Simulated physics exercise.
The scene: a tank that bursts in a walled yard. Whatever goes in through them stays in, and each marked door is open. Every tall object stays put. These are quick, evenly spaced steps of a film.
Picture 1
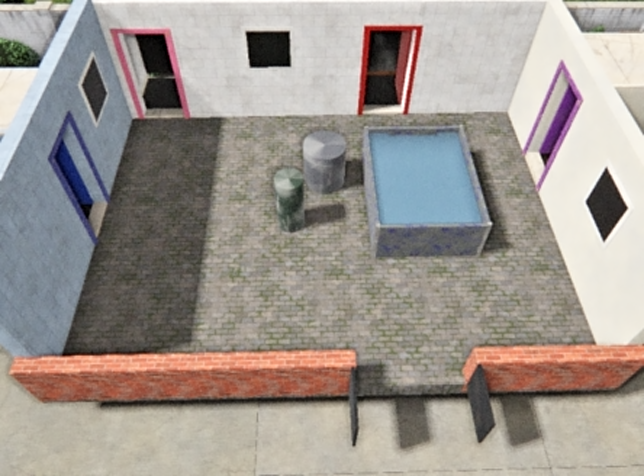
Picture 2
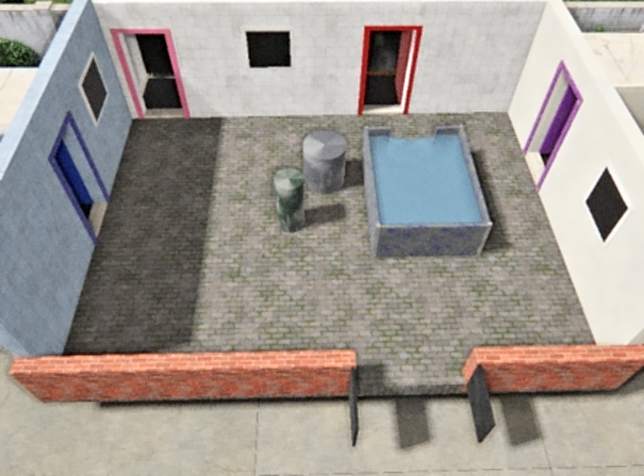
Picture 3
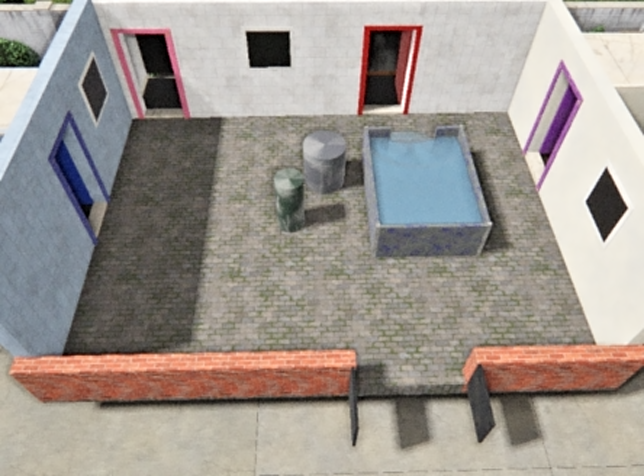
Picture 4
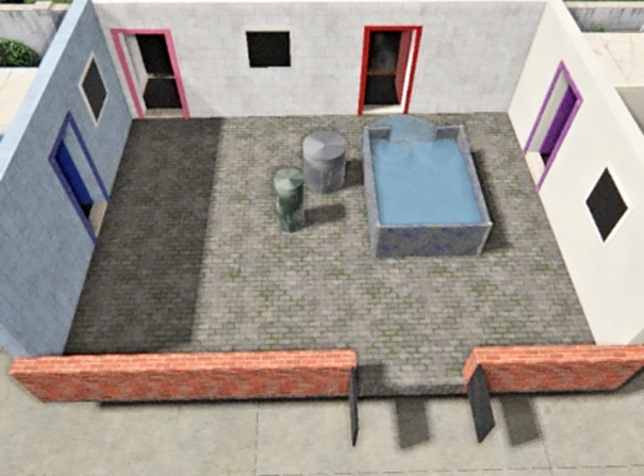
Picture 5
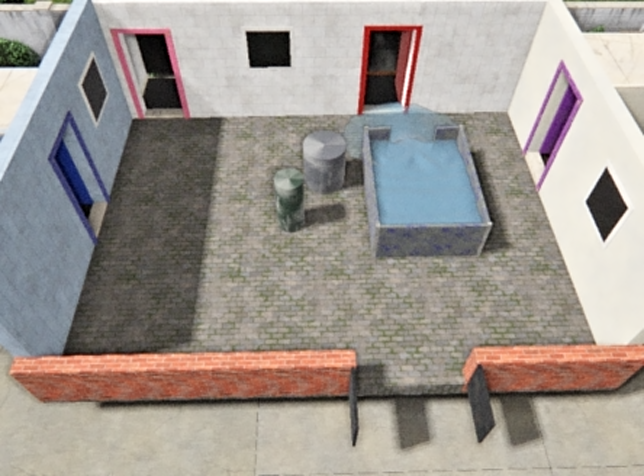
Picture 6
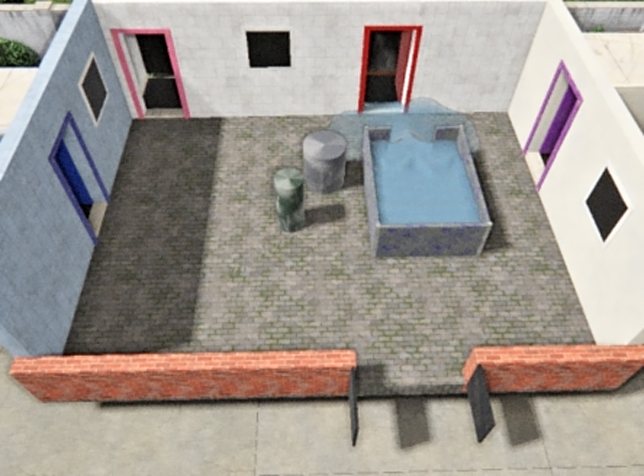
A walled yard paved in grey-green brick is seen from high above its front, with a pale blue wall at left, whitish walls behind and at right, and a low red-brick wall with an open gate in front. A stone-sided tank of blue water stands right of two drums, among pink, red, blue and purple doorways. Water pours through the tank's far side and spreads across the paving behind, while the camera stays still.
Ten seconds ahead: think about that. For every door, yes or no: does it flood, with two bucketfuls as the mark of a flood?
Pink door: No, blue door: No, red door: Yes, purple door: No.
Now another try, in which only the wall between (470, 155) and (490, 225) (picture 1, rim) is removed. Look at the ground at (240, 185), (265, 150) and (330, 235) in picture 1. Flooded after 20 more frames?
Unwetted, unwetted, unwetted.
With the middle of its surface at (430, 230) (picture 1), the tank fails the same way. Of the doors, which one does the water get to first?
That would be the red one.
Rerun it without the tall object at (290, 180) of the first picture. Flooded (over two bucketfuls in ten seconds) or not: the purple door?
Observation: Purple door is within bounds.
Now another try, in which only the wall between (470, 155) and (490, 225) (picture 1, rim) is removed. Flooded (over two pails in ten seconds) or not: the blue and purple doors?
Check - blue: Comes out above; purple: Comes out above.
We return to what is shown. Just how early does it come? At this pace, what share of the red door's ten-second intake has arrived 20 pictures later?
60 %.
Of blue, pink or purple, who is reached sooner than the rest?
The one in purple.
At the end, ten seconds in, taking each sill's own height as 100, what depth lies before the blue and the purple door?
Close to 90 per cent for the first one and close to 30 per cent for the second.
A moment on, water covers 10 % of the floor; the pink door not reached, the blue door not reached, the red door far over two buckets in, the purple door not reached.
Next, water covers 20 % of the floor; the pink door not reached, the blue door not reached, the red door far over two buckets in, the purple door wet at the sill, nothing in.
Then, water covers 40 % of the floor; the pink door wet at the sill, nothing in, the blue door not reached, the red door far over two buckets in, the purple door wet at the sill, nothing in.
Later, water covers 55 % of the floor; the pink door wet at the sill, nothing in, the blue door wet at the sill, nothing in, the red door far over two buckets in, the purple door wet at the sill, nothing in.
In the end, water covers 85 % of the floor; the pink door under two buckets in, the blue door wet at the sill, nothing in, the red door far over two buckets in, the purple door wet at the sill, nothing in.
